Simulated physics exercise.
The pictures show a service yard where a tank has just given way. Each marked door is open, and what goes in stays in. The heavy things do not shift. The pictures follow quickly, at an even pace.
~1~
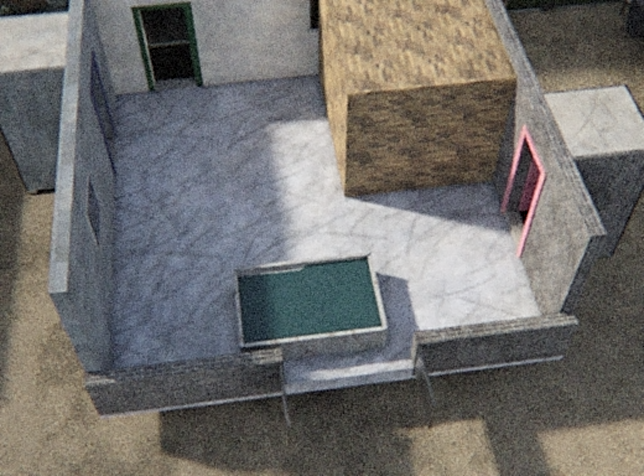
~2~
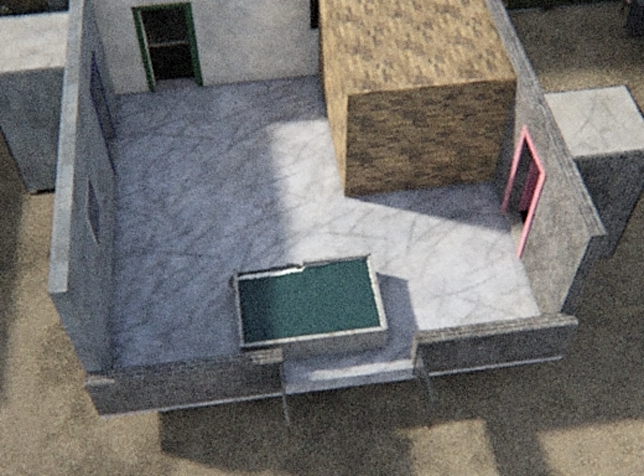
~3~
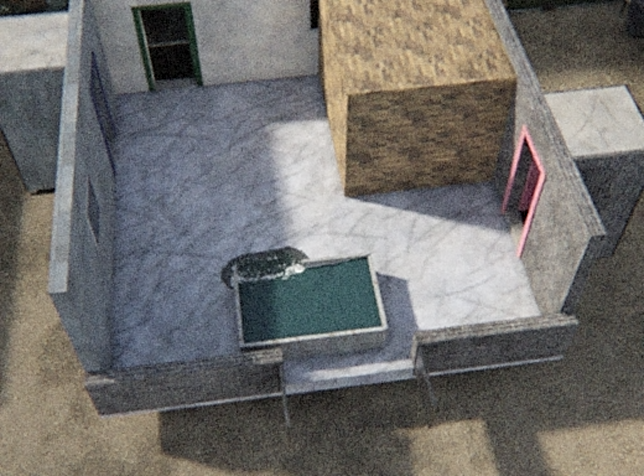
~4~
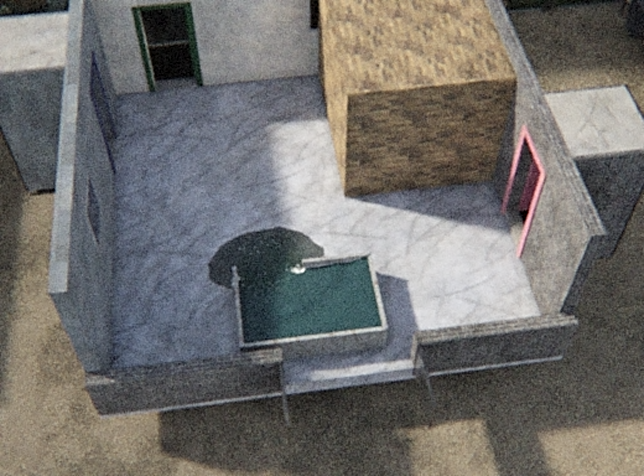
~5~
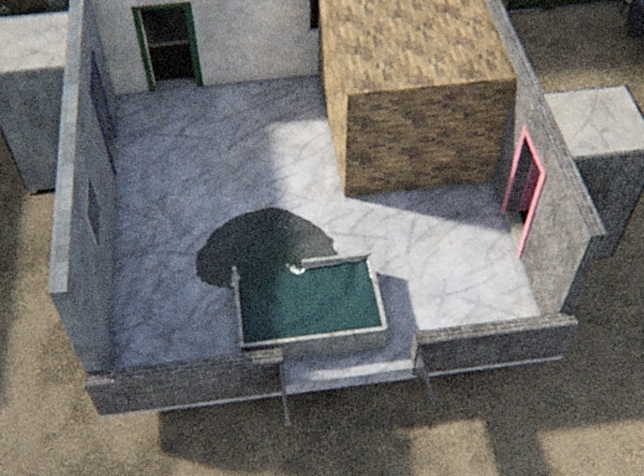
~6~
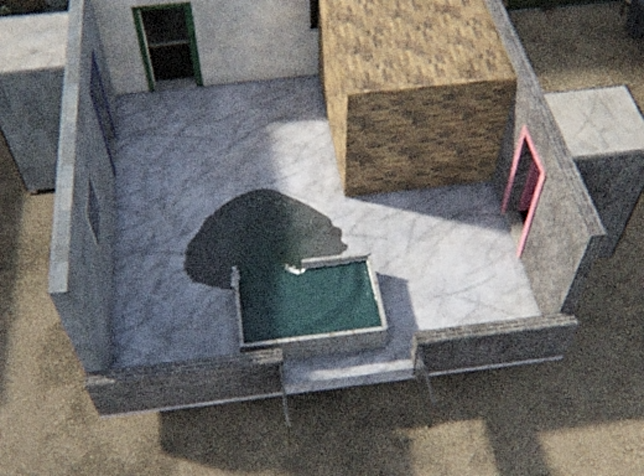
Dark liquid pouring from a gap in the far side of a green-filled tank, spreading across the pale floor of a walled yard.
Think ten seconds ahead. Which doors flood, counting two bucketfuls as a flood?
One by one: The green door lets in a lot; the blue door lets in a lot; the pink door admits no more than that.
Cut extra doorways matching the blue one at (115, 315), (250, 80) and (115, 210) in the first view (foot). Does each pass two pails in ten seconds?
In that order: Stays under, takes more, floods.
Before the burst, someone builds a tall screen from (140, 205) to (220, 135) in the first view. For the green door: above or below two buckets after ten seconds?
Green door stays under.
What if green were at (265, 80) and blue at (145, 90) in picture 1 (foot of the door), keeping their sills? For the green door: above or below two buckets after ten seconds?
In short: Green door goes over.
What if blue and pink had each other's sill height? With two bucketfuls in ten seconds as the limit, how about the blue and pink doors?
Then: Blue stays under; pink takes less.
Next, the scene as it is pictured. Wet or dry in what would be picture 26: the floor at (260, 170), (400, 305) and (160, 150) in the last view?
In turn: Under water, dry, flooded.
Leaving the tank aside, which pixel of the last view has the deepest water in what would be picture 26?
At about (116, 101).
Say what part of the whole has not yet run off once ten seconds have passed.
About 90 per cent.
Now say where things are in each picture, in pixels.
Still water in the tank at (308, 300), in the first picture.
The front is at a hidden place, out from the gap on the tank's far side, in the second picture.
Water pours out on the tank's far side and has run to (227, 272), in the third picture.
Water pours out on the tank's far side and has run to (280, 231), in the fourth picture.
Water pours out on the tank's far side and has run to (274, 212), in the fifth picture.
The front is at (268, 193), out from the gap on the tank's far side, in the sixth picture.
A moment on, water covers 25 % of the floor; the green door not reached, the blue door not reached, the pink door not reached.
Next, water covers 45 % of the floor; the green door not reached, the blue door not reached, the pink door not reached.
Then, water covers 55 % of the floor; the green door under two buckets in, the blue door under two buckets in, the pink door not reached.
Later, water covers 55 % of the floor; the green door over two buckets in, the blue door over two buckets in, the pink door not reached.
In the end, water covers 65 % of the floor; the green door far over two buckets in, the blue door over two buckets in, the pink door not reached.
